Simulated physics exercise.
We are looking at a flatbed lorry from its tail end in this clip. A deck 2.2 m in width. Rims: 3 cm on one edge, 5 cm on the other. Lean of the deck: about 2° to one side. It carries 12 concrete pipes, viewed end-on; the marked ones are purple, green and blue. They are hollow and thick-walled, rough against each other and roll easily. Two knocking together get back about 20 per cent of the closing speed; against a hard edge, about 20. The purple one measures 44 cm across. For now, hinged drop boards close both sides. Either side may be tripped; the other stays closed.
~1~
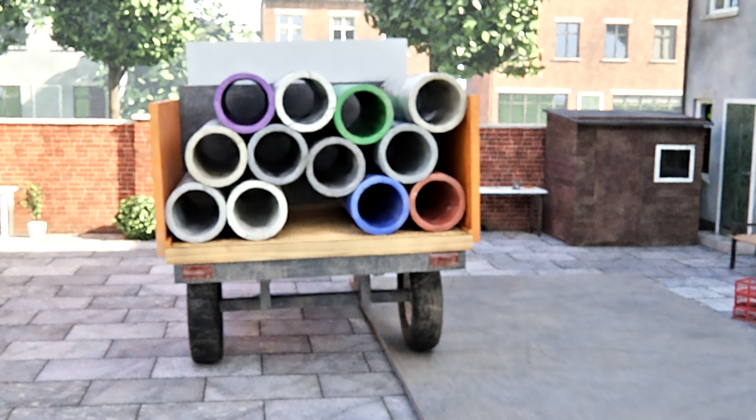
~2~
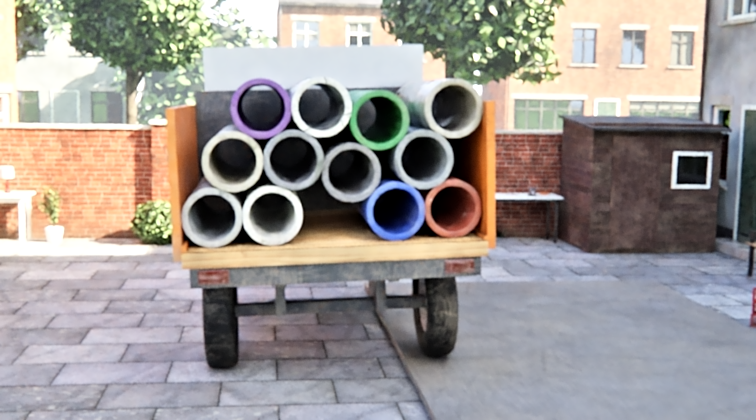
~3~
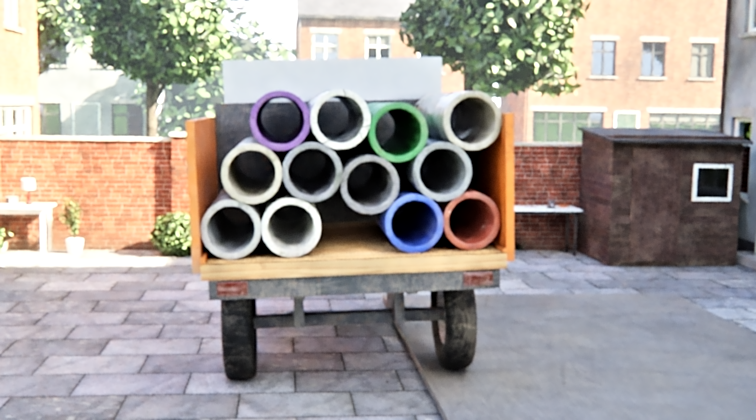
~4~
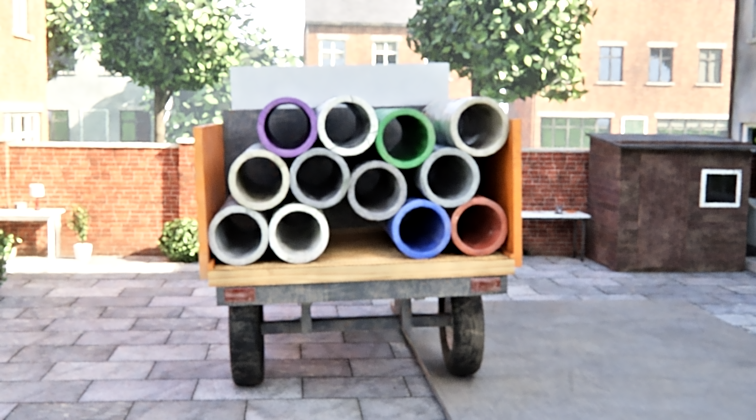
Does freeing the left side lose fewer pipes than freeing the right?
I expect the left to shed fewer.
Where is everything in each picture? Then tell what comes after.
The first picture shows purple (245, 103), green (364, 115), blue (380, 206); the deck slopes 2° down to the left; 4 of the 12 make up the bottom layer; at rest.
The second picture shows purple (261, 109), green (380, 120), blue (396, 211); rims, left 5 cm, right 3 cm; at rest.
The third picture shows purple (280, 121), green (399, 132), blue (414, 223); side tops at (190, 126) and (509, 119); all still.
The fourth picture shows purple (288, 127), green (406, 138), blue (422, 229); at rest.
If it is the left, after 0.6 s, purple is up on others, 60 cm from the left edge; green is up on others, 75 cm from the right edge; blue is on the deck, 65 cm from the right edge; 0 off so far.
If it is the left, in the end, purple is up on others, 60 cm from the left edge; green is up on others, 75 cm from the right edge; blue is on the deck, 65 cm from the right edge; 0 off so far.
If it is the right, after 0.8 s, purple is up on others, 70 cm from the left edge, rolling right; green is up on others, 70 cm from the right edge, rolling right; blue is on the deck, 55 cm from the right edge, rolling right; 1 off so far.
If it is the right, in the end, purple is up on others, 90 cm from the left edge; green is up on others, 45 cm from the right edge; blue is on the deck, 20 cm from the right edge; 3 off so far.
